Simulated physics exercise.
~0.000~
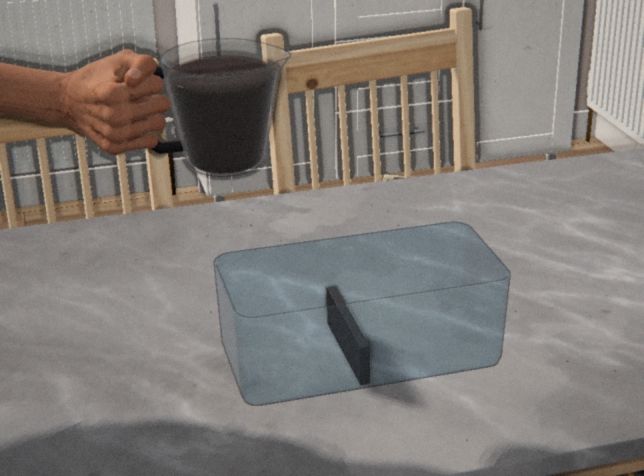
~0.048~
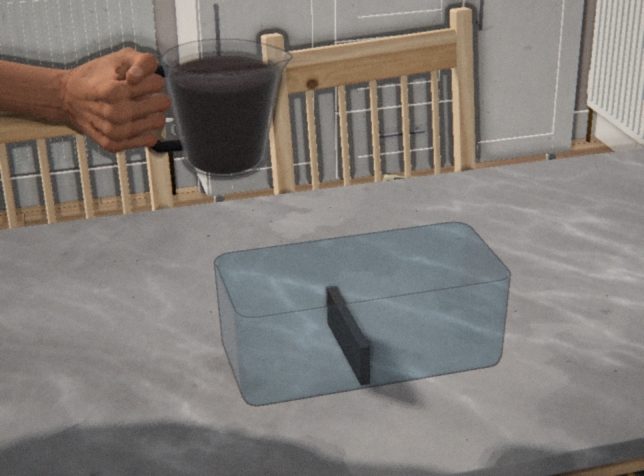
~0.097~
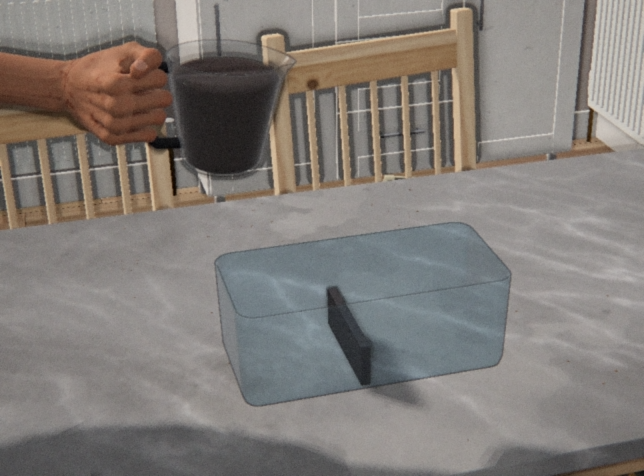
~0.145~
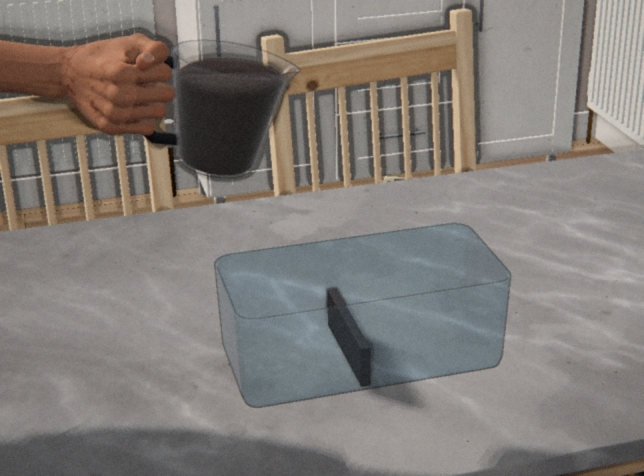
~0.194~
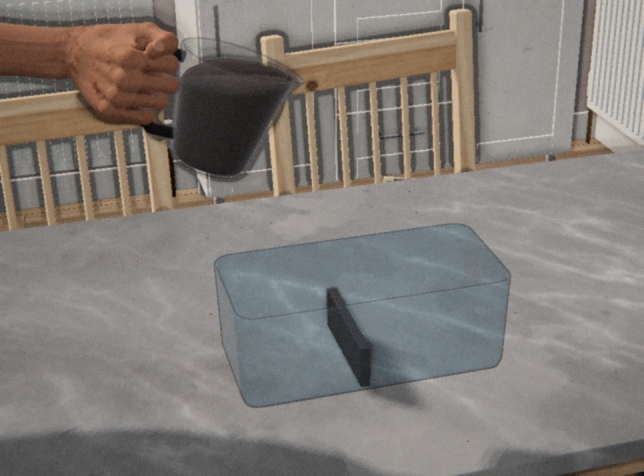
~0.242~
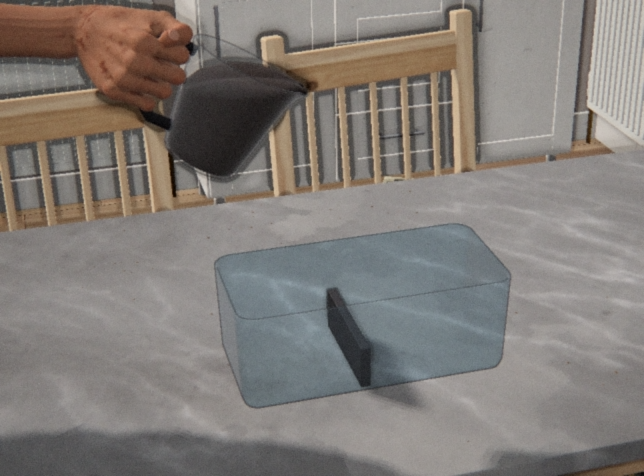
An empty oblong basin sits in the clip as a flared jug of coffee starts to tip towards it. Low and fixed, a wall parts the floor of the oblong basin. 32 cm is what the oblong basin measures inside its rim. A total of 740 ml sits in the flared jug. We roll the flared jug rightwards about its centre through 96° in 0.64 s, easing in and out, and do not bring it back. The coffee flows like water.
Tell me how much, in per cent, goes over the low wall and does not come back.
I would say about 90 per cent.
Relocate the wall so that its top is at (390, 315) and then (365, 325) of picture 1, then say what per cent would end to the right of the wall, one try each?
I'd say 10 percent on the first go, 55 percent on the next.
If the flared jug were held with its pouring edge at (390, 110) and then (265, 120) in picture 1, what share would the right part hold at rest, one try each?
90 in a hundred, followed by 10 in a hundred.
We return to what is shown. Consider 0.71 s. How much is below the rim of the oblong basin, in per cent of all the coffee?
Roughly 60 per cent.
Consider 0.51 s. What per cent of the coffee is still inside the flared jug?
I reckon about 54 in a hundred is still held.
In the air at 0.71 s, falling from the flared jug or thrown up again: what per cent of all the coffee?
Around 26 per cent of the liquid is in flight.
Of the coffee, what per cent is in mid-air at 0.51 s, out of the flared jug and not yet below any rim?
38 %.
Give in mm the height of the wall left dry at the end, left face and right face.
Left side: Around 50 mm. Right side: Around 26 mm.
After 0.51 s the tilt is 87° and 53 per cent is still to pour, 0 is left of the wall and 9 right of it.
After 0.71 s the tilt is 96° and 14 per cent is still to pour, 3 is left of the wall and 57 right of it.
After 0.92 s the tilt is 96° and 2 per cent is still to pour, 5 is left of the wall and 86 right of it.
After 1.14 s the tilt is 96° and 0 per cent is still to pour, 7 is left of the wall and 90 right of it.
In the end 8 per cent lies left of the wall, 90 right of it and 2 outside.
